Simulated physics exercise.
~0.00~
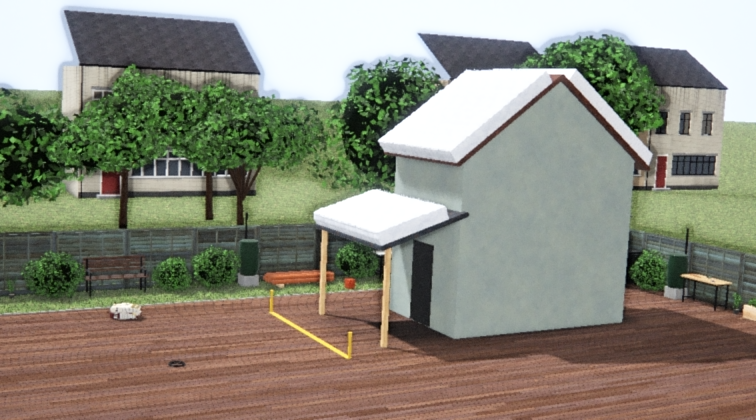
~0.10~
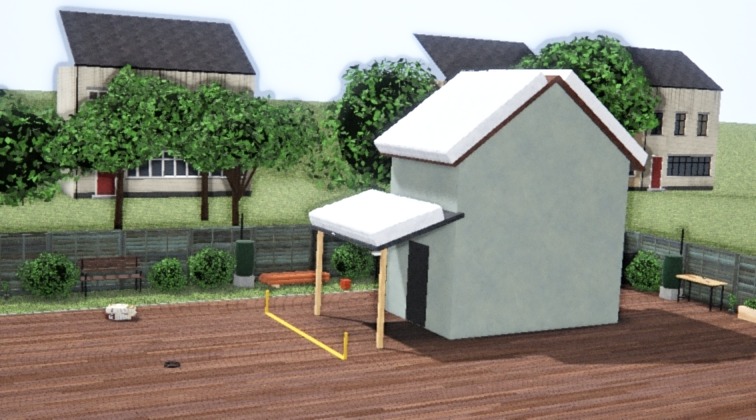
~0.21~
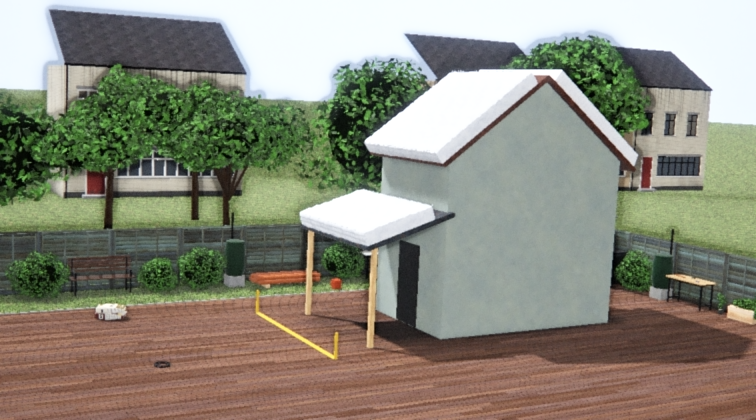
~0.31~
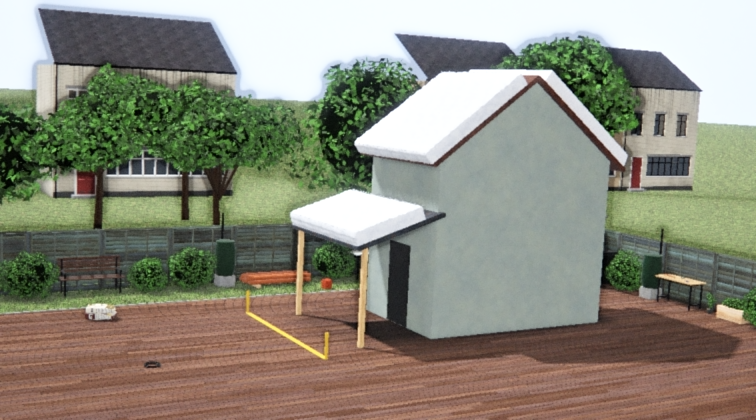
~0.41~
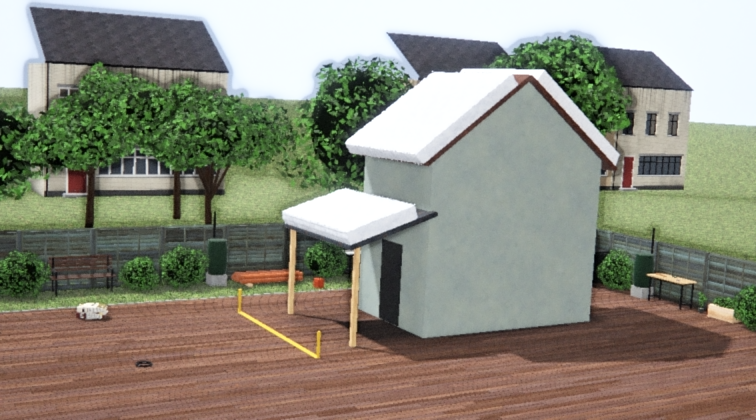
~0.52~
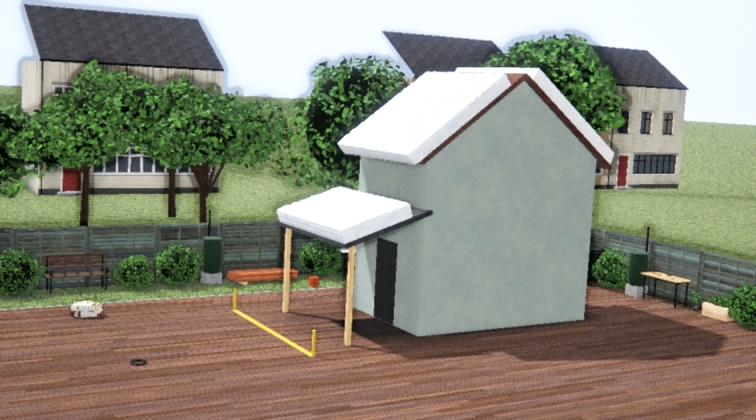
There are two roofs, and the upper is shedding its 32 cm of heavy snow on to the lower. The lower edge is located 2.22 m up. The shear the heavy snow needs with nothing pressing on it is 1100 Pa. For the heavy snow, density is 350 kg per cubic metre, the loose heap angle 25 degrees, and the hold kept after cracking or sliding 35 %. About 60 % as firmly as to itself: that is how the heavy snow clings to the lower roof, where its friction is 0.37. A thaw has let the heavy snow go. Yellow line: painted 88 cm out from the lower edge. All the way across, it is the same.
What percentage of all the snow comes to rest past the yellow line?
About 25 %.
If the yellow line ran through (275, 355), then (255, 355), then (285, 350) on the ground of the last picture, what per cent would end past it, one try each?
Respectively 12, 3 and 18 percent would end past it.
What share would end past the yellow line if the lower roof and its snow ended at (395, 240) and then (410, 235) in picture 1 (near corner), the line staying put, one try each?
The first try gives 30 percent and the second gives 40 percent.
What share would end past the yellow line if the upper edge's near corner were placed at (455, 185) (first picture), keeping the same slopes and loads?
I'd put it at close to 0 percent.
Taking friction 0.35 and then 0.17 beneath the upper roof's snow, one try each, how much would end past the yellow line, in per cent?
First some 45 %, after that some 60 %.
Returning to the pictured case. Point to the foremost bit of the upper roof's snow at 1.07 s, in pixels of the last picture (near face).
About (386, 207).
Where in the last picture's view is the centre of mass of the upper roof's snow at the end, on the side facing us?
Look near (325, 291) in the final picture.
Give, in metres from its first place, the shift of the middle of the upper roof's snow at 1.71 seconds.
Roughly 2.0 m.
By 1.07 s, none is below the lower edge and 0 % is past the line.
By 1.71 s, none is below the lower edge and 0 % is past the line.
By 2.36 s, none is below the lower edge and 0 % is past the line.
By 3.00 s, 39 % is below the lower edge and 14 % is past the line.
By 5.10 s, at the end, 52 % is below the lower edge and 25 % is past the line.
